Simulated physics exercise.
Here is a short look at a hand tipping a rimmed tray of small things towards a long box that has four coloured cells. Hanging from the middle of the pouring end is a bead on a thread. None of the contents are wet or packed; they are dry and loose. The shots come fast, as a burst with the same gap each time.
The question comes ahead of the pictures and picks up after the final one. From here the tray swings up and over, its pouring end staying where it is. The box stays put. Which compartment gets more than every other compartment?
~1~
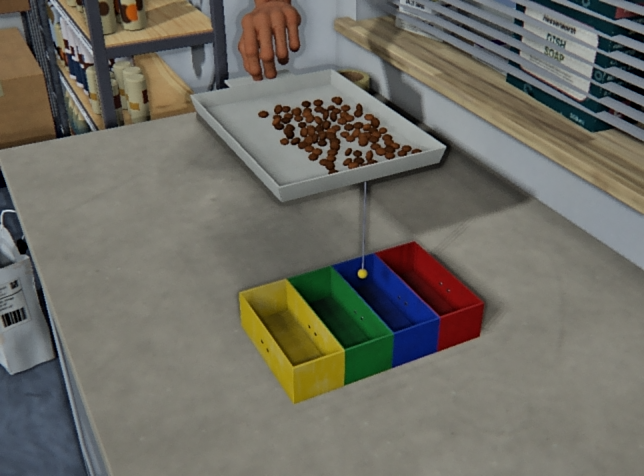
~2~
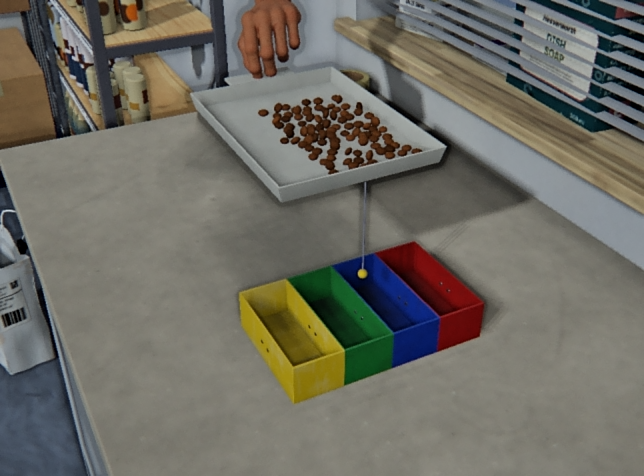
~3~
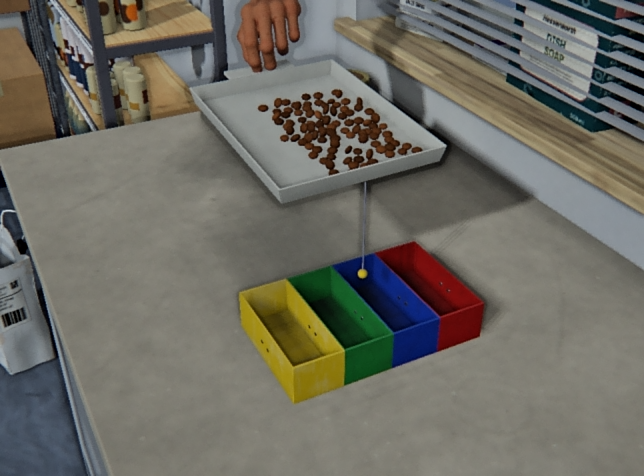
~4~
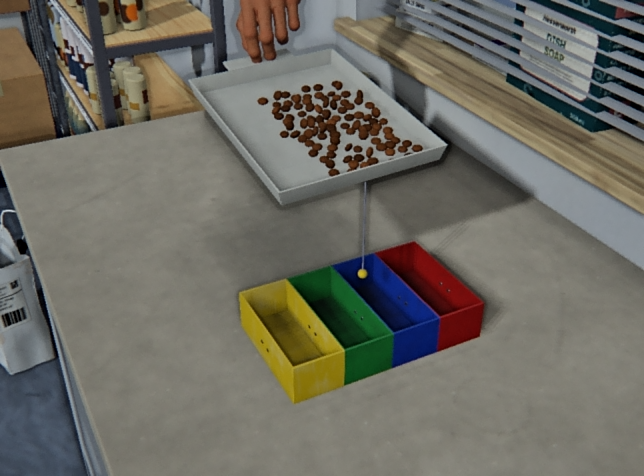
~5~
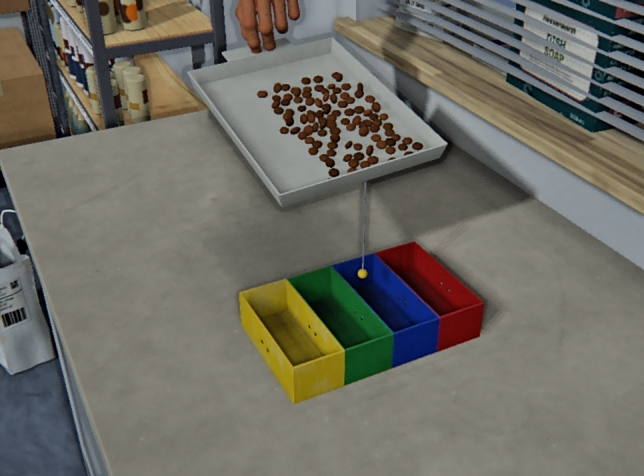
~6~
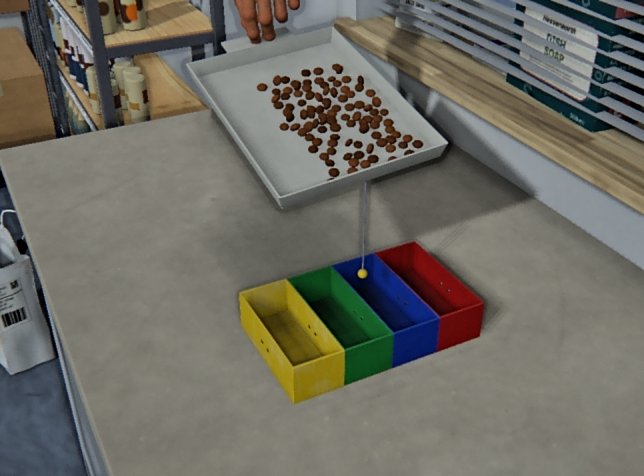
The yellow compartment gets the most.
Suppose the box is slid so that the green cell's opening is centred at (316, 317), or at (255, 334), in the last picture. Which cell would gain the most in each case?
For the first spot I'd say green, and for the second spot the blue cell.
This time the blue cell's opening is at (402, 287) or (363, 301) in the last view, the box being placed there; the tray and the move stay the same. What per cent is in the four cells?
You'd get 90 per cent first and 100 per cent second.
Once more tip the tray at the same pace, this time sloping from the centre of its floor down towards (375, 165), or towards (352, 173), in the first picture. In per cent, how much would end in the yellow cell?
0 per cent, then 10 per cent.
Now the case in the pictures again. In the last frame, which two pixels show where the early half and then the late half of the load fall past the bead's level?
Points: About (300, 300), then about (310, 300).
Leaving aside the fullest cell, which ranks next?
Second best is that green cell.
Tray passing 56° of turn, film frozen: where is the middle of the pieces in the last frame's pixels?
Somewhere about pixel (328, 170).
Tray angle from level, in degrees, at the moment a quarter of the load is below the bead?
I'd put it at about 95 degrees.
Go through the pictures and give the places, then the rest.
In the first picture, corners of the pouring end (281, 184) and (440, 146), level; middle of the load (332, 132), bits of dog kibble; bead on its thread (363, 274); yellow cell (319, 373); green cell (369, 356); blue cell (416, 339); red cell (460, 324).
In the second picture, corners of the pouring end (281, 185) and (440, 146), level; middle of the load (332, 130).
In the third picture, corners of the pouring end (282, 186) and (441, 145), tipped barely, lowest at the left corner; middle of the load (332, 127).
In the fourth picture, corners of the pouring end (282, 189) and (441, 144), tipped a little, lowest at the left corner; middle of the load (332, 123).
In the fifth picture, corners of the pouring end (282, 191) and (441, 142), tipped a little, lowest at the left corner; middle of the load (332, 118).
In the sixth picture, corners of the pouring end (282, 194) and (442, 141), tipped a little, lowest at the left corner; middle of the load (332, 113); yellow cell (319, 373); green cell (369, 356); blue cell (416, 339); red cell (460, 324).
Just after the last frame, tray tipped steeply; almost all on the tray; just a few falling or outside the box.
A moment on, tray tipped right over; roughly half on the tray; roughly a quarter in the yellow cell; about a tenth in the green cell; roughly a quarter falling or outside the box.
Further on, tray tipped past a quarter turn; roughly two thirds in the yellow cell; roughly a quarter in the green cell; about a tenth in the blue cell; just a few falling or outside the box.
When it is over, tray tipped past a quarter turn; roughly two thirds in the yellow cell; roughly a quarter in the green cell; about a tenth in the blue cell; not one in the red cell; just a few outside the box.
